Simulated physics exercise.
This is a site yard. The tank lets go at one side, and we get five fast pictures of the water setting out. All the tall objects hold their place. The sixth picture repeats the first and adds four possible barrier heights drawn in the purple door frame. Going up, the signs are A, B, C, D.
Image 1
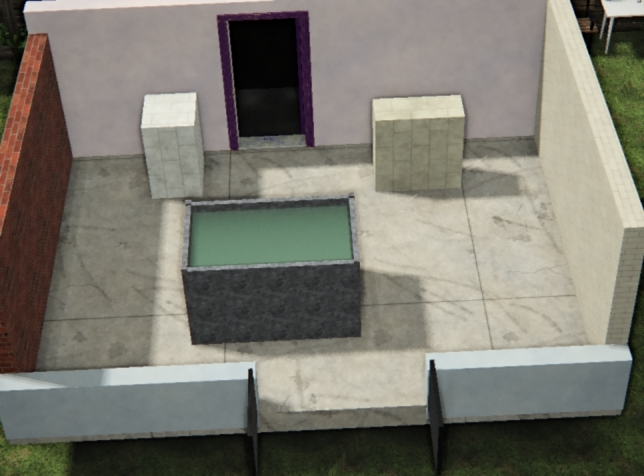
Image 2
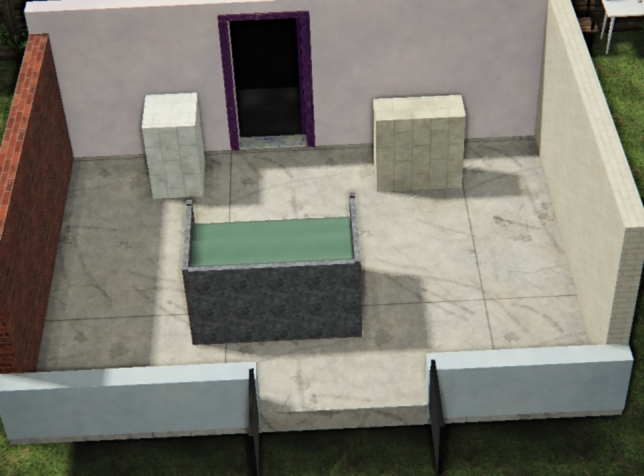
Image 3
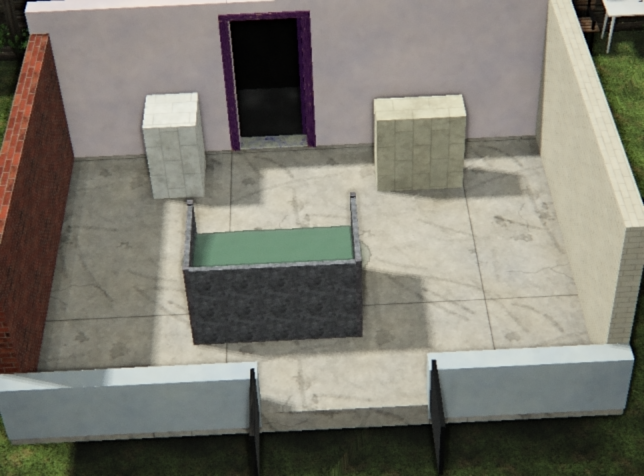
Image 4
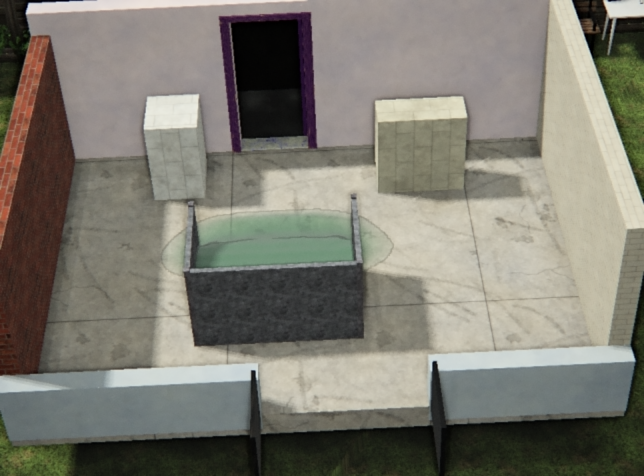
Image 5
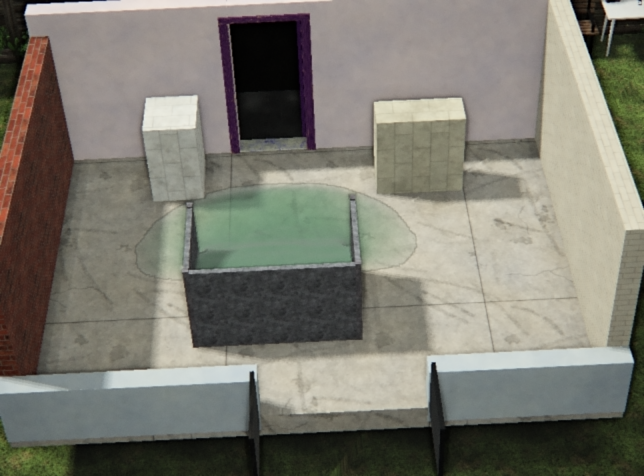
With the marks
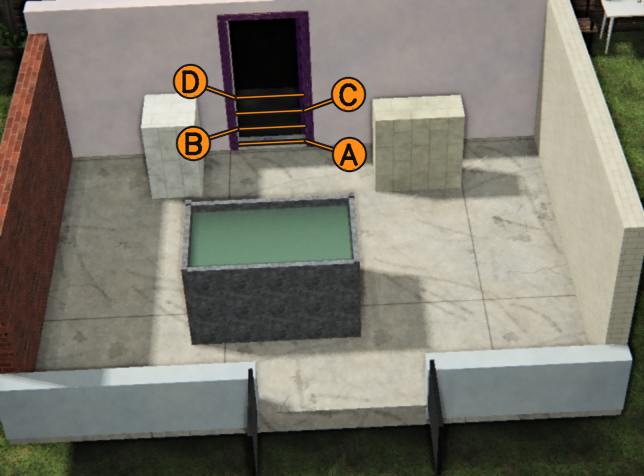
A walled yard held a dark stone tank of still green water; then the tank's back wall disappeared, and the water sank inside and spread out across the concrete floor behind and to both sides.
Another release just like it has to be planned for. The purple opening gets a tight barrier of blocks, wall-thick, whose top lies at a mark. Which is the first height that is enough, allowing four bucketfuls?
The limit is C.
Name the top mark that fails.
That is mark B.
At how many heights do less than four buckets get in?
Two of the four.
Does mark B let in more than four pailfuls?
Yes.
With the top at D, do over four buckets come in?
No.
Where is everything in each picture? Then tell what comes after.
Water in the tank at rest, its middle at (271, 237); foot of the purple doorway at (272, 148); open gate at (340, 354).
Water covers 2 % of the ground, its front hidden from here.
Water covers 5 % of the ground, its front hidden from here.
Water covers 11 % of the ground and shows as far out as (382, 248).
Water covers 18 % of the ground and shows as far out as (158, 225).
On the marked copy, A at (272, 142); B at (271, 127); C at (270, 112); D at (269, 96); from the bottom up A, B, C, D.
With A, dozens of bucketfuls pour in.
With B, about 12 bucketfuls get in.
With C, a splash gets over, under a bucket.
With D, nothing gets over.
